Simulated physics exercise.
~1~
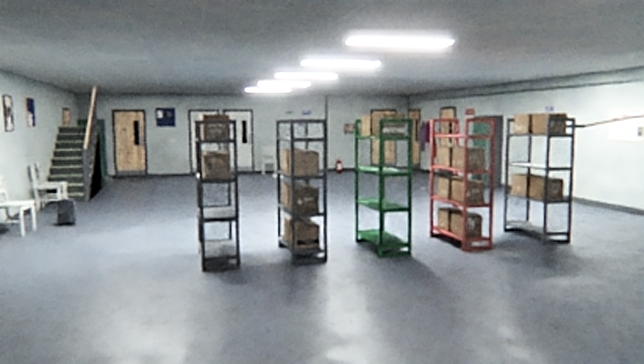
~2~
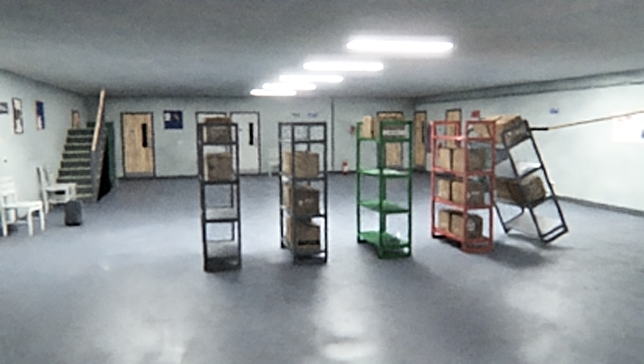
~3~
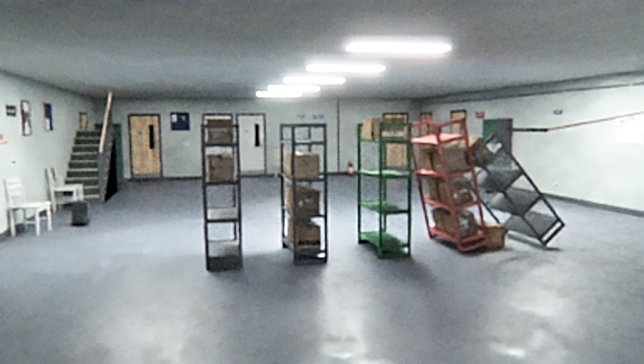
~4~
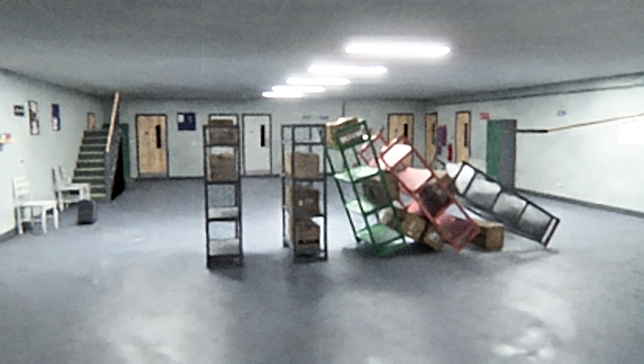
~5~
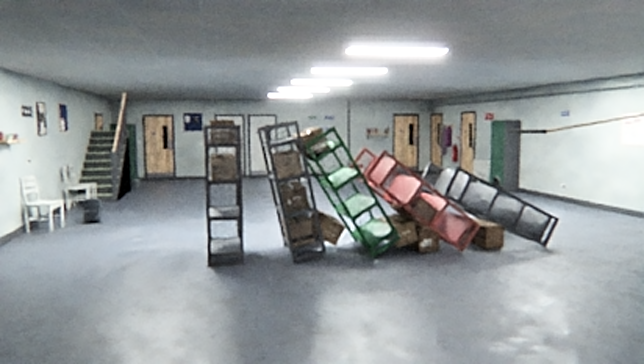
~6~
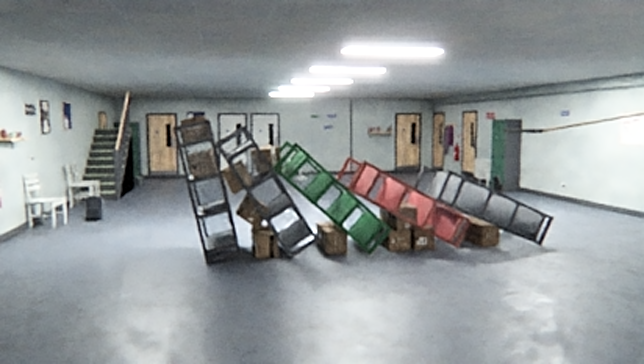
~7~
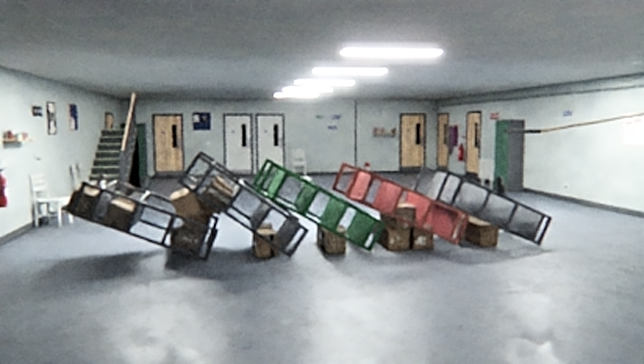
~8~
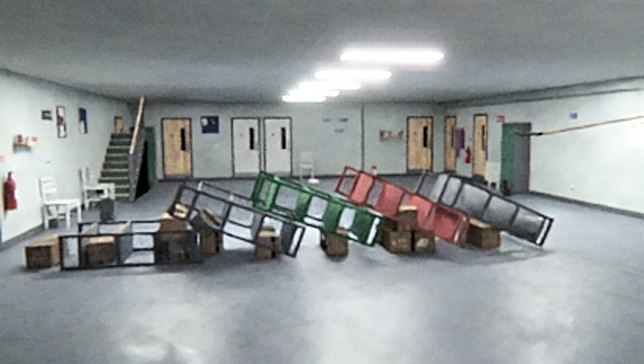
Five shelving units topple leftward one after another, spilling boxes, until none is left standing.
